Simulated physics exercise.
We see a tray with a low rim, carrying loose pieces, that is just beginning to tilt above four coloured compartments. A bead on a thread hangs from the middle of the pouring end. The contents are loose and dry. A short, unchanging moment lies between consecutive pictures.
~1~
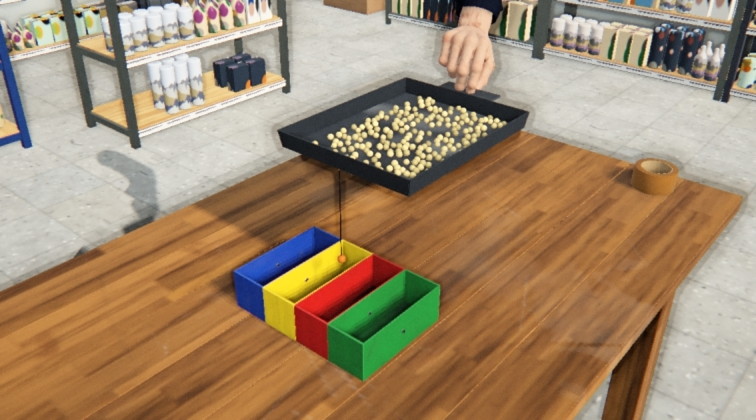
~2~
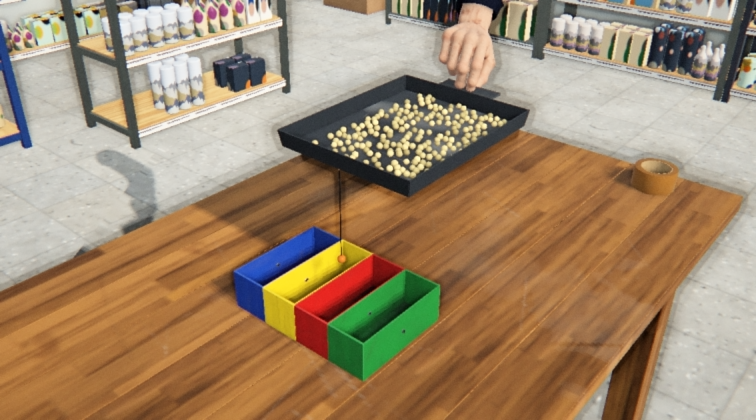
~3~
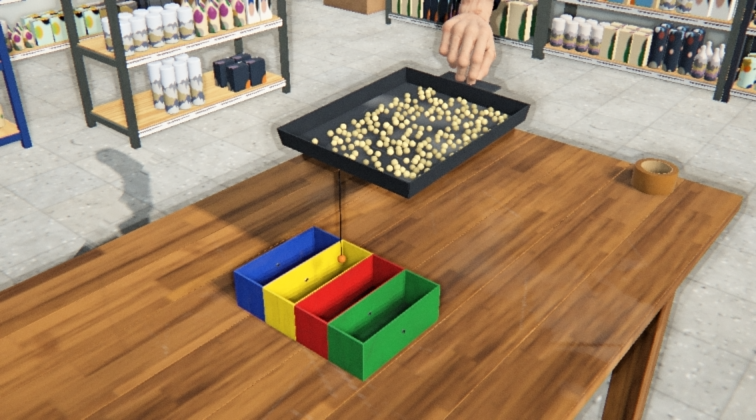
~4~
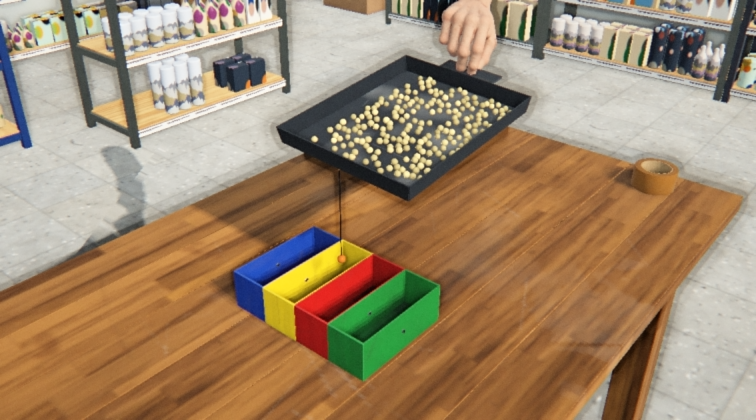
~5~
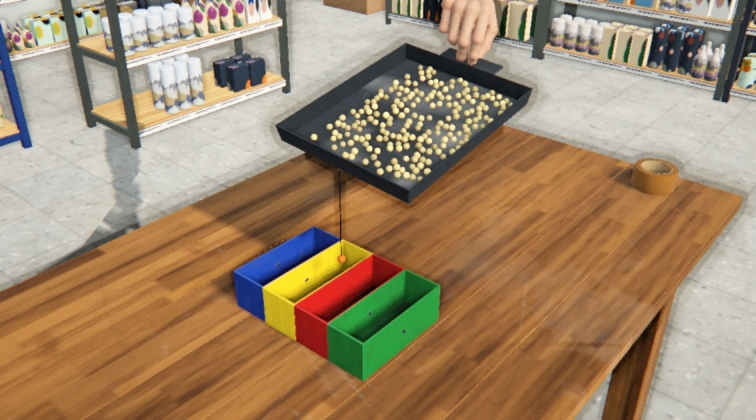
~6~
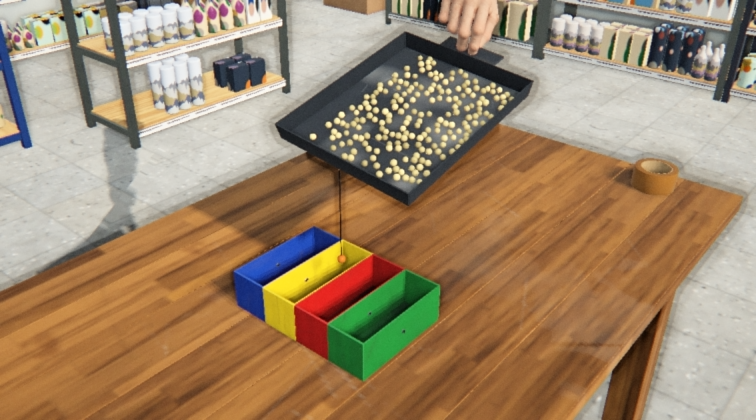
In the video, a hand grips the far side of a dark tray of scattered soya beans above blue, yellow, red and green compartments on a wooden table, then gradually raises that side, tilting the tray toward its near edge.
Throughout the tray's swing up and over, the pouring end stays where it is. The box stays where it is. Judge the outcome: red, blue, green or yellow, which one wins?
The green compartment wins.
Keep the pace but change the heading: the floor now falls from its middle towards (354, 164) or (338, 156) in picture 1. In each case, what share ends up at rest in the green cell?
About 20 % and about 0 %.
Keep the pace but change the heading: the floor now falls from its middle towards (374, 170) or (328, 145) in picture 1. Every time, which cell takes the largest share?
Well, with the first heading it's the green cell, and with the second it's the blue one.
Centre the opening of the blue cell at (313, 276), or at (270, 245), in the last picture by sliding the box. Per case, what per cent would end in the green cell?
10% for the first placement, 20% for the second.
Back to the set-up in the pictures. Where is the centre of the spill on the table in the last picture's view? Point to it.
Near (433, 405).
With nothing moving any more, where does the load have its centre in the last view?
About pixel (387, 334).
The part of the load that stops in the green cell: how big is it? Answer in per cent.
I'd put it at some 80 per cent.
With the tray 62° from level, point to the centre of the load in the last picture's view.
Roughly at (398, 180).
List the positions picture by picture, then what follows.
The first frame shows corners of the pouring end (282, 130) and (409, 178), level; middle of the load (421, 134), soya beans; bead on its thread (341, 259); blue cell (250, 293); yellow cell (280, 310); red cell (312, 329); green cell (346, 349).
The second frame shows corners of the pouring end (282, 129) and (409, 179), level; middle of the load (421, 132).
The third frame shows corners of the pouring end (281, 128) and (409, 181), tipped barely, lowest at the right corner; middle of the load (421, 129).
The fourth frame shows corners of the pouring end (280, 126) and (409, 184), tipped a little, lowest at the right corner; middle of the load (421, 123).
The fifth frame shows corners of the pouring end (280, 125) and (408, 187), tipped a little, lowest at the right corner; middle of the load (421, 118).
The sixth frame shows corners of the pouring end (279, 123) and (408, 191), tipped clearly, lowest at the right corner; middle of the load (421, 115); blue cell (250, 293); yellow cell (280, 310); red cell (312, 329); green cell (346, 349).
Just after the last frame, tray tipped steeply; almost all on the tray; just a few in the green cell; about a tenth falling or outside the box.
A moment on, tray tipped past a quarter turn; roughly two thirds on the tray; about a tenth in the green cell; just a few in the red cell; roughly a quarter falling or outside the box.
Further on, tray tipped past a quarter turn; the larger part in the green cell; about a tenth in the red cell; just a few in the yellow cell; about a tenth falling or outside the box.
When it is over, tray tipped past a quarter turn; the larger part in the green cell; about a tenth in the red cell; just a few in the yellow cell; not one in the blue cell; about a tenth outside the box.
